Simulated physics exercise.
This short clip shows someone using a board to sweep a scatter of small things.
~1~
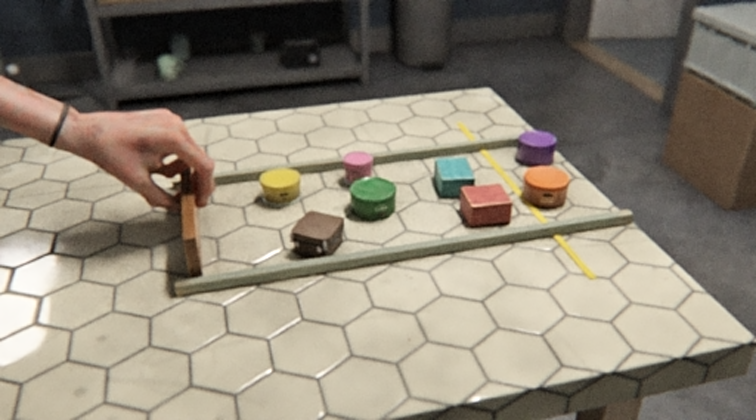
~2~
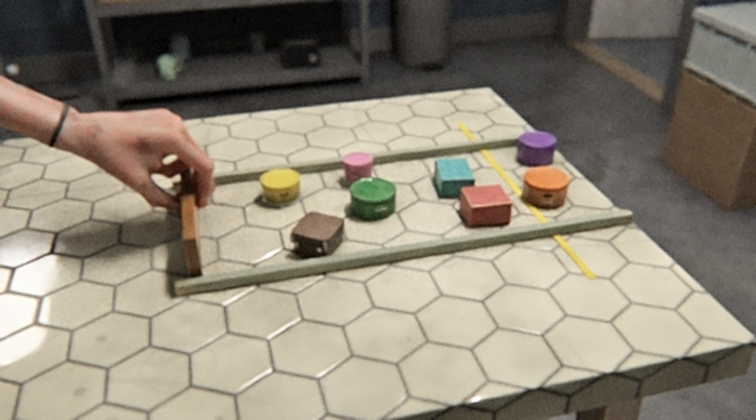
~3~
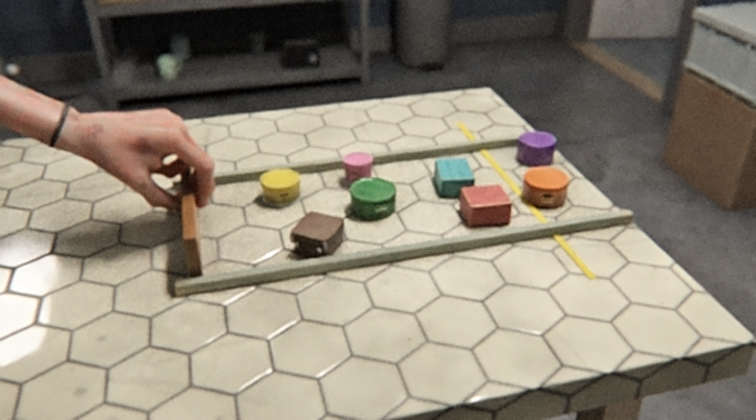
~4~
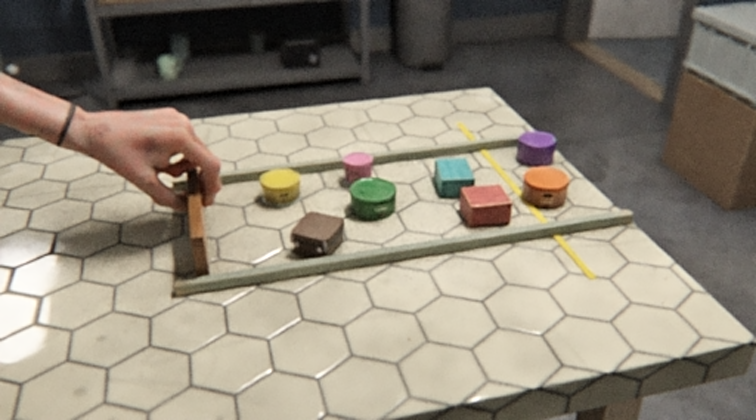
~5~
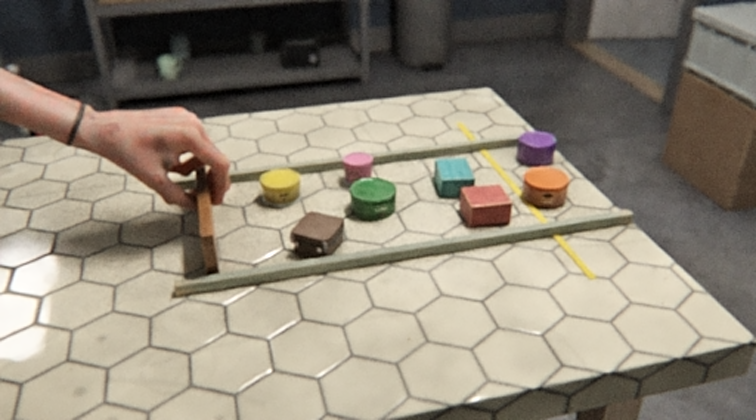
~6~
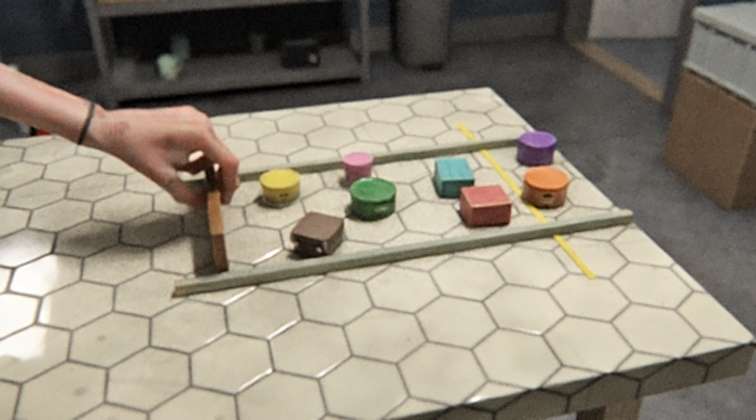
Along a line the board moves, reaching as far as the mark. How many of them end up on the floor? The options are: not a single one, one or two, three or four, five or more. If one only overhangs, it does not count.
Answer: One or two.
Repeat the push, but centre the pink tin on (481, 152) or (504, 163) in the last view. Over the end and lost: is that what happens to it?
Safe; Gone.
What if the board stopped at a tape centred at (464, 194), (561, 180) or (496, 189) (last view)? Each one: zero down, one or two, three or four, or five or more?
Falls: Zero; three or four; not one.
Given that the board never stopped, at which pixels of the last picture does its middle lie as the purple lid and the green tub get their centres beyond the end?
Estimated middle: (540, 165), and (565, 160) for the other.
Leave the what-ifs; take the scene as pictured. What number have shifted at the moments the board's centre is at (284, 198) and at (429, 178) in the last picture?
By then 2, and 6.
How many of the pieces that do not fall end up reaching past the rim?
Count of overhanging things: 1.
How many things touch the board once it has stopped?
4 of them.
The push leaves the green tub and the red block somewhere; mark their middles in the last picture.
Final positions - green tub around (537, 178), red block around (585, 191).
Soon after, none off yet; purple lid at rest near (536, 149); orange tub at rest near (545, 187); red block at rest near (485, 205).
In the end, the number that fall off is one or two; gone, orange tub.
